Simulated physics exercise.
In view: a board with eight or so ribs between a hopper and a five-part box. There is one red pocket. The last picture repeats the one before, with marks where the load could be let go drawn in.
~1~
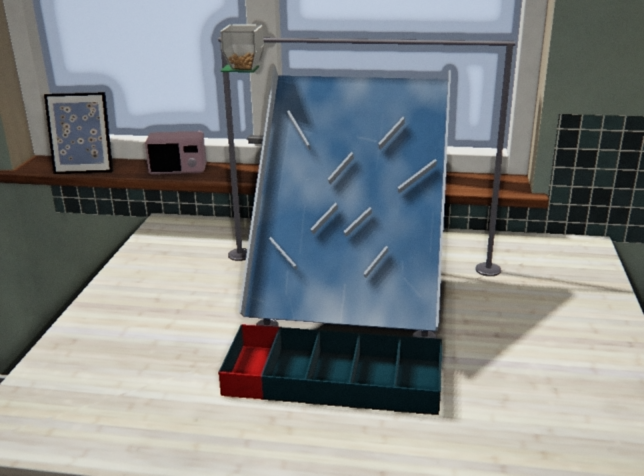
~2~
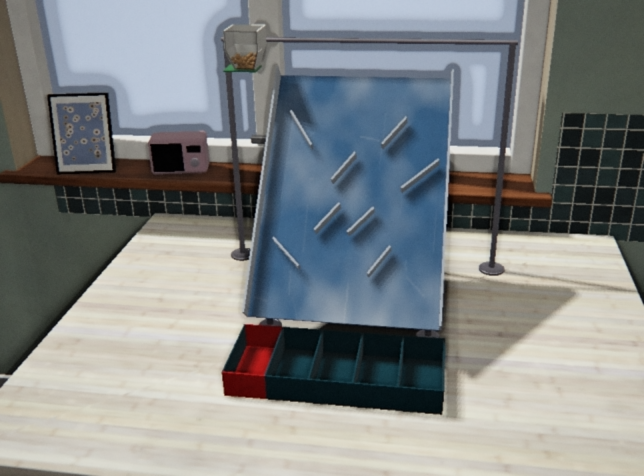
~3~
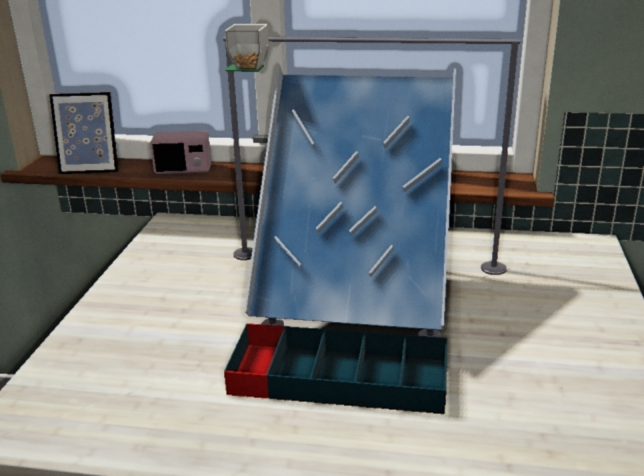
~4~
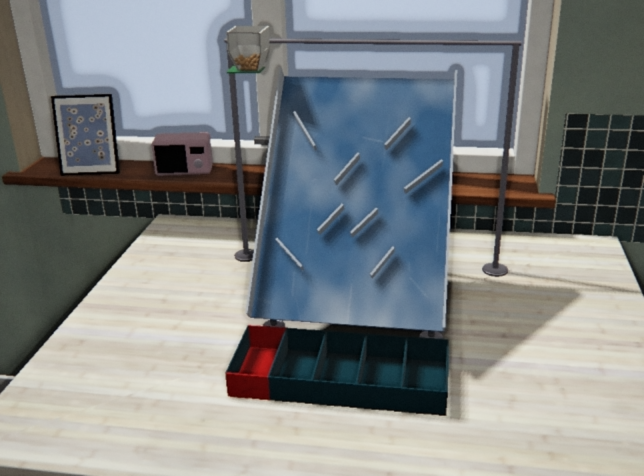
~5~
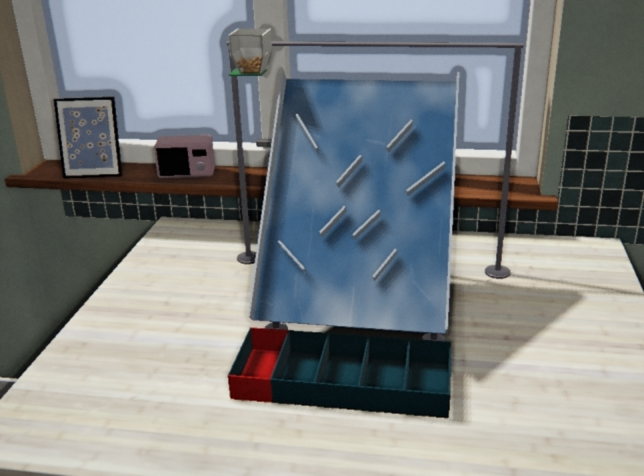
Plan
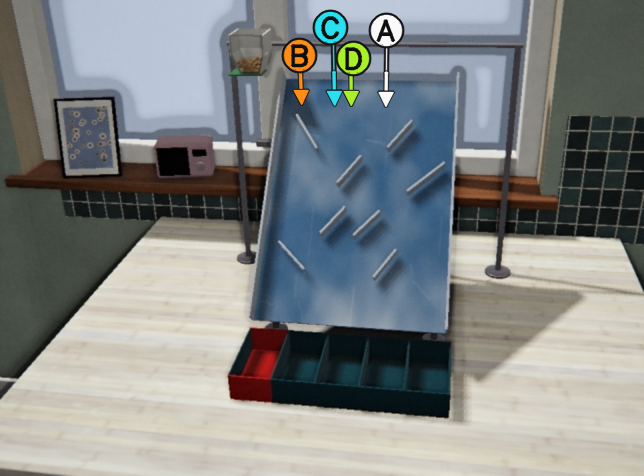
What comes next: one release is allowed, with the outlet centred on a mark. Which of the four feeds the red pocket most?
B works best here.
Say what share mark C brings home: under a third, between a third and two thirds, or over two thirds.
Mark C gives under a third.
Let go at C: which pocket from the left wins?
It is the third one.
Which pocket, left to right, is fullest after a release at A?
The second.
On the marked copy, mark A meets the board at (386, 101); mark B meets the board at (301, 99); mark C meets the board at (334, 100); mark D meets the board at (351, 100).
With A, a small part in the red pocket, about two thirds in other pockets, about a quarter outside the box.
With B, about a third in the red pocket, about half in other pockets, a small part outside the box.
With C, a small part in the red pocket, most in other pockets, a small part outside the box.
With D, none in the red pocket, nearly all in other pockets, a small part outside the box.
